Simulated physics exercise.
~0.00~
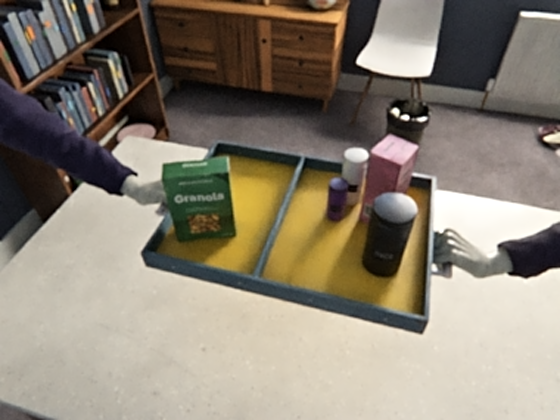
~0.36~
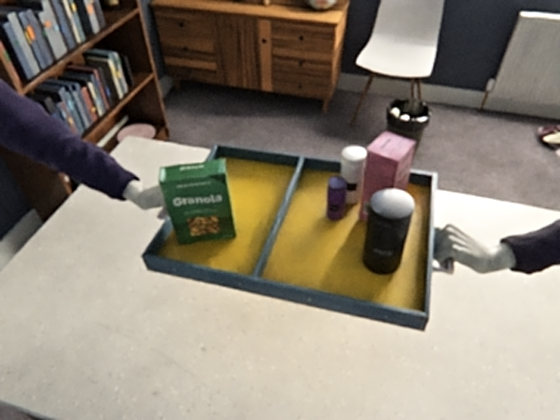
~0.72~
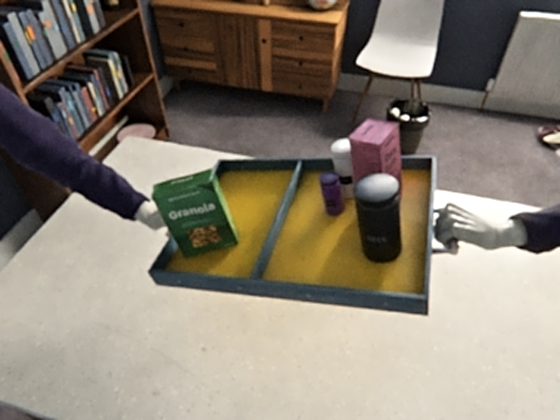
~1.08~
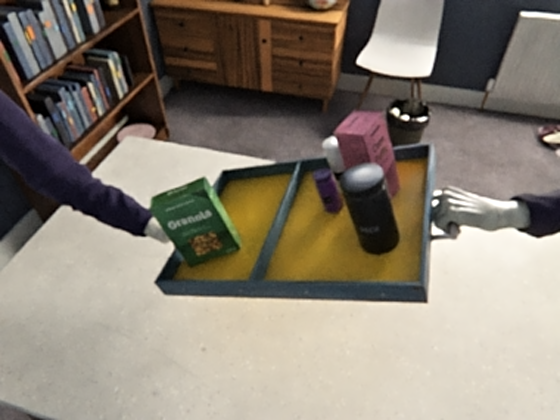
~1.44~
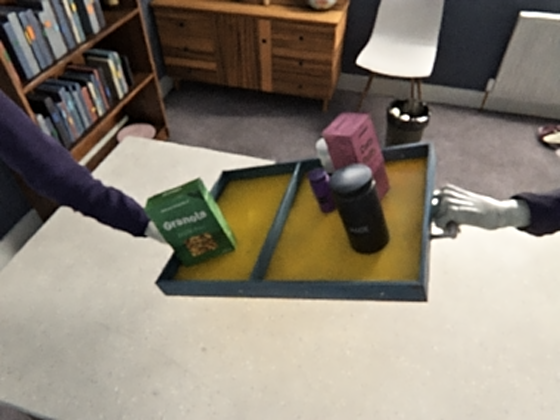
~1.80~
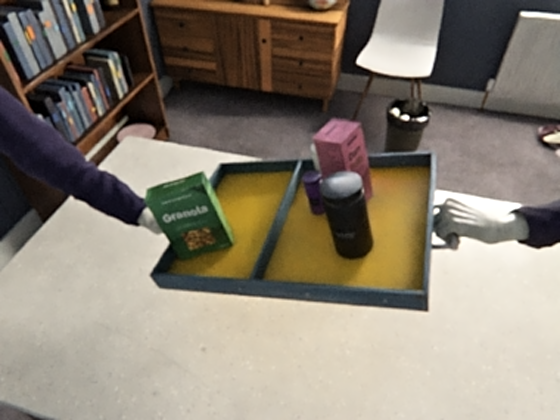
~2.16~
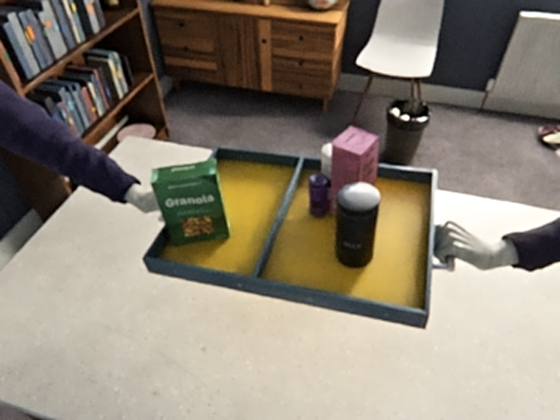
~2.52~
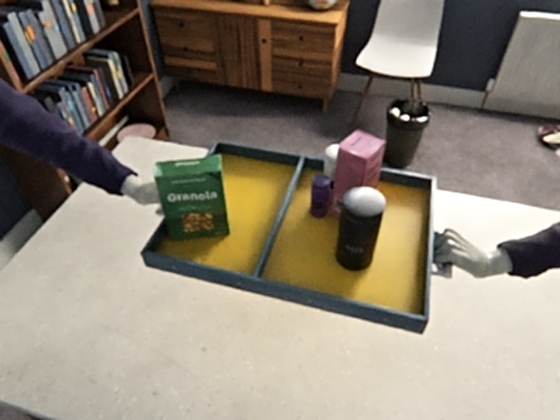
In a room with bookshelves, two hands tilted a divided yellow tray down to the left, and the pink carton, black jar and smaller containers slid a little leftward before it was levelled, with everything, including the green granola box, still standing.
